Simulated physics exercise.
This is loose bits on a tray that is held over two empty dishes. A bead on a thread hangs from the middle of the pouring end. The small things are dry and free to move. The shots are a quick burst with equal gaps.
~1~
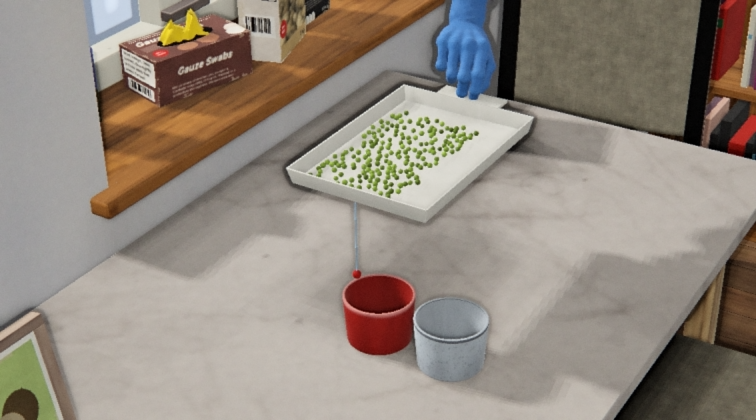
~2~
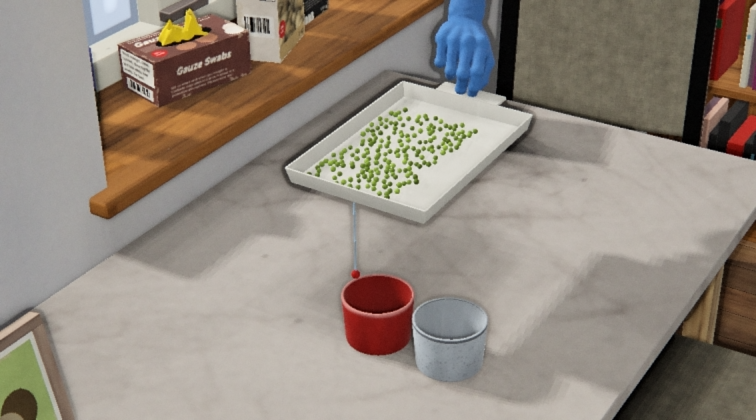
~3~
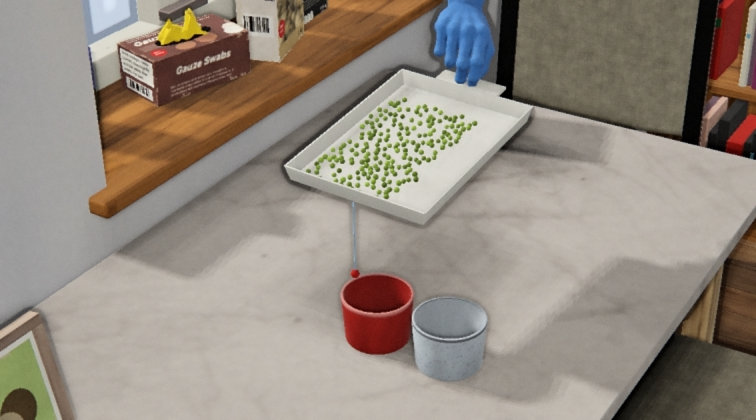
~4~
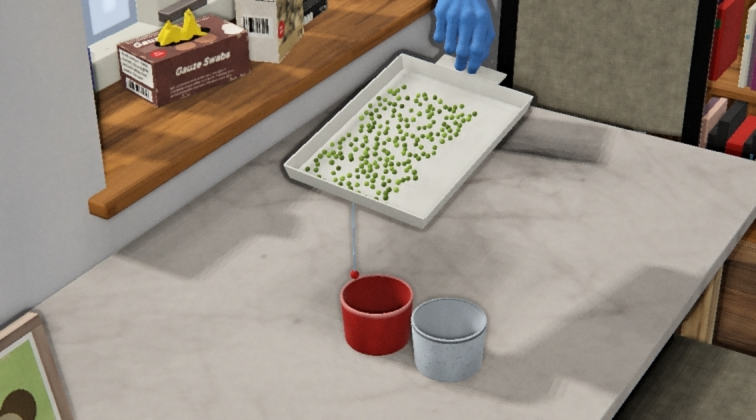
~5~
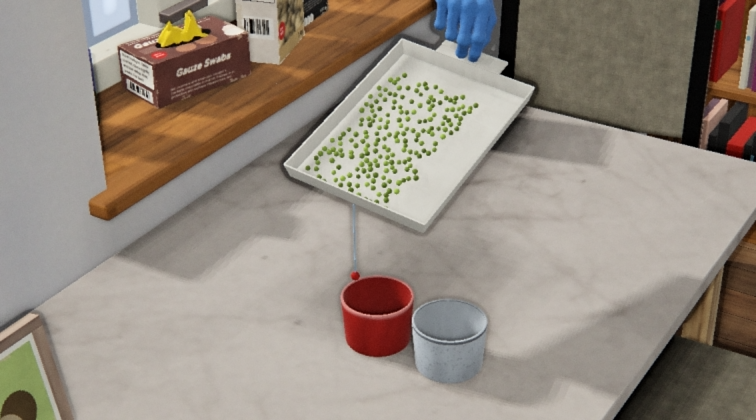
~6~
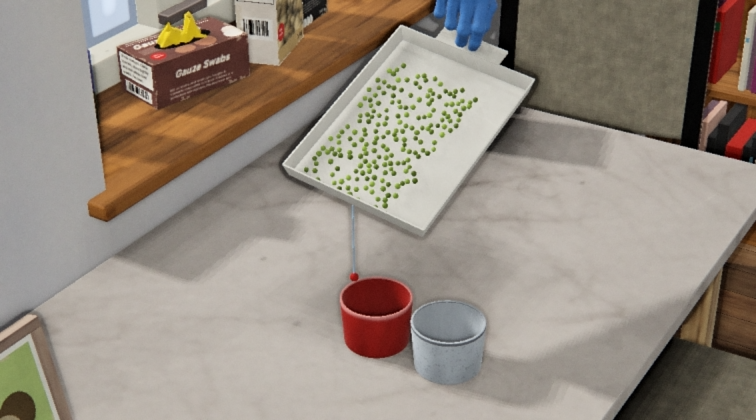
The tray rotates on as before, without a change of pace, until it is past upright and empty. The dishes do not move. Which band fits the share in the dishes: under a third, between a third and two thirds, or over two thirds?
Caught overall: From one third to two thirds.
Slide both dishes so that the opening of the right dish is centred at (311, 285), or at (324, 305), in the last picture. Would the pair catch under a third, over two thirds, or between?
First below one third, then under a third.
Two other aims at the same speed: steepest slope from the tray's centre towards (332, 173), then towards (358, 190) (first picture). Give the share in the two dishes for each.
The first gives 0 %, the second 0 %.
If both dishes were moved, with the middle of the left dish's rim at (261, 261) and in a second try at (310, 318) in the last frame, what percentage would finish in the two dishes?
First some 0, then 10 per cent.
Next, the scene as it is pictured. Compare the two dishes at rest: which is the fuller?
More ends in the dish on the right.
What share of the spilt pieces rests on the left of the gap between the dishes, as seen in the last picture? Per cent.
Roughly 60 in a hundred.
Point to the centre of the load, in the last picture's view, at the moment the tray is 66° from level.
Around (407, 230).
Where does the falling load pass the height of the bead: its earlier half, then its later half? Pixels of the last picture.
Around (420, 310) and then (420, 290).
Soon, tray tipped steeply; most on the tray; a stray few in the right dish; a stray few outside both; about a quarter in the air.
A while on, tray tipped past a quarter turn; about a quarter on the tray; about a quarter in the right dish; a small part in the left dish; about a quarter outside both; about a quarter in the air.
Towards the end, tray tipped past a quarter turn; about a third in the right dish; a small part in the left dish; about half outside both.
Finally, tray tipped past a quarter turn; about a third in the right dish; a small part in the left dish; about half outside both.
